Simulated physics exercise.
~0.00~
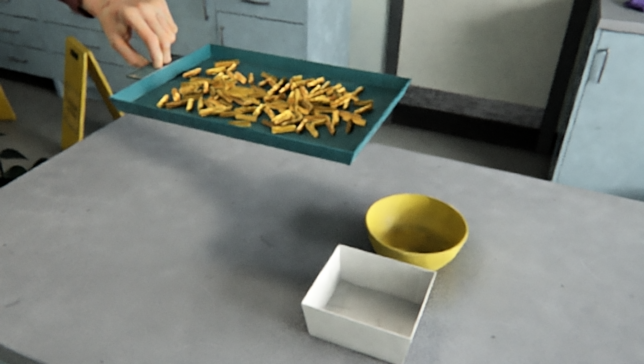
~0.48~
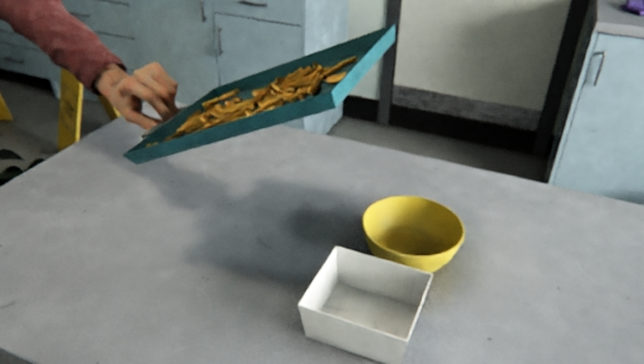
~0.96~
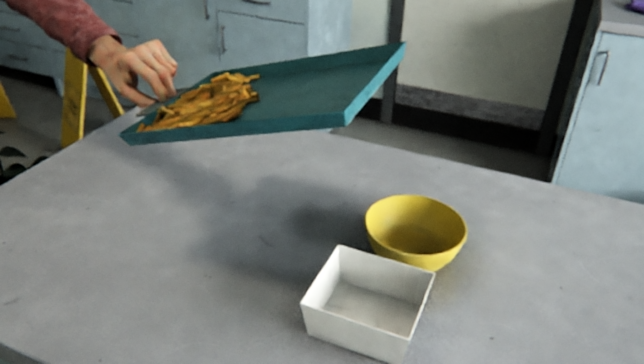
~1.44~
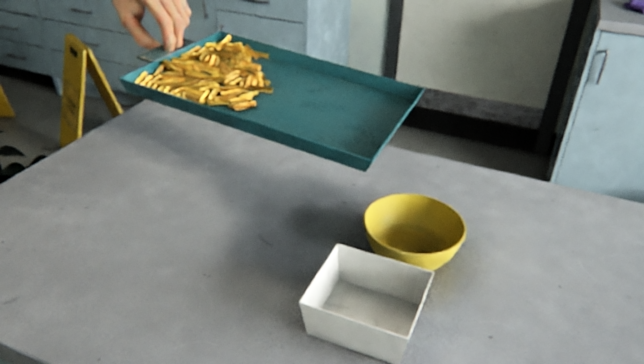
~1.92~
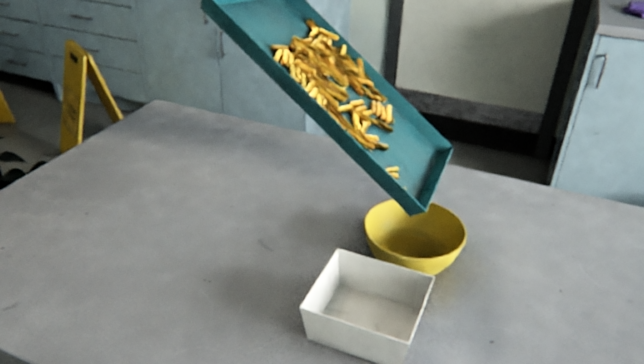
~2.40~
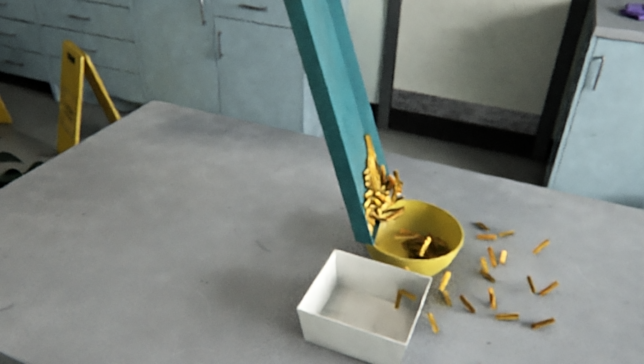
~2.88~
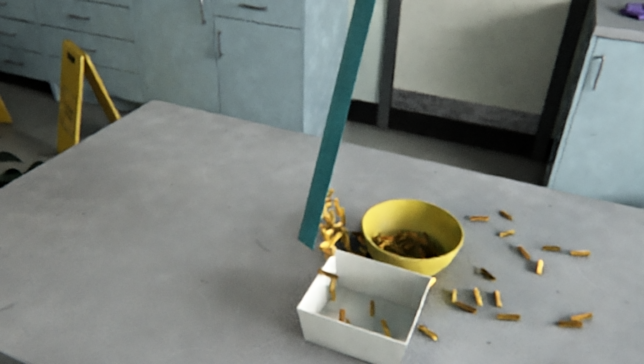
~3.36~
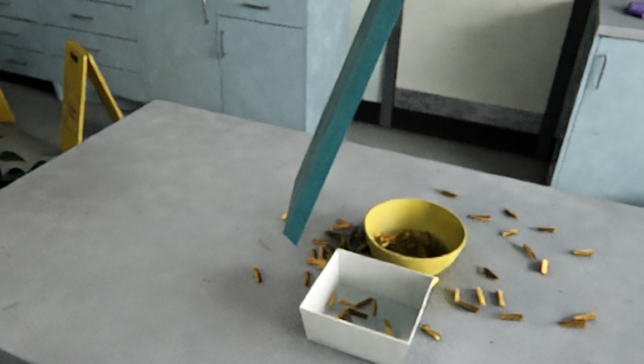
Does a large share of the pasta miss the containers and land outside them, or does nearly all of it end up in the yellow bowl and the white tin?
A large share of the pasta misses and lands outside the containers. The yellow bowl also catches a good share, while the white tin gets only a few pieces.
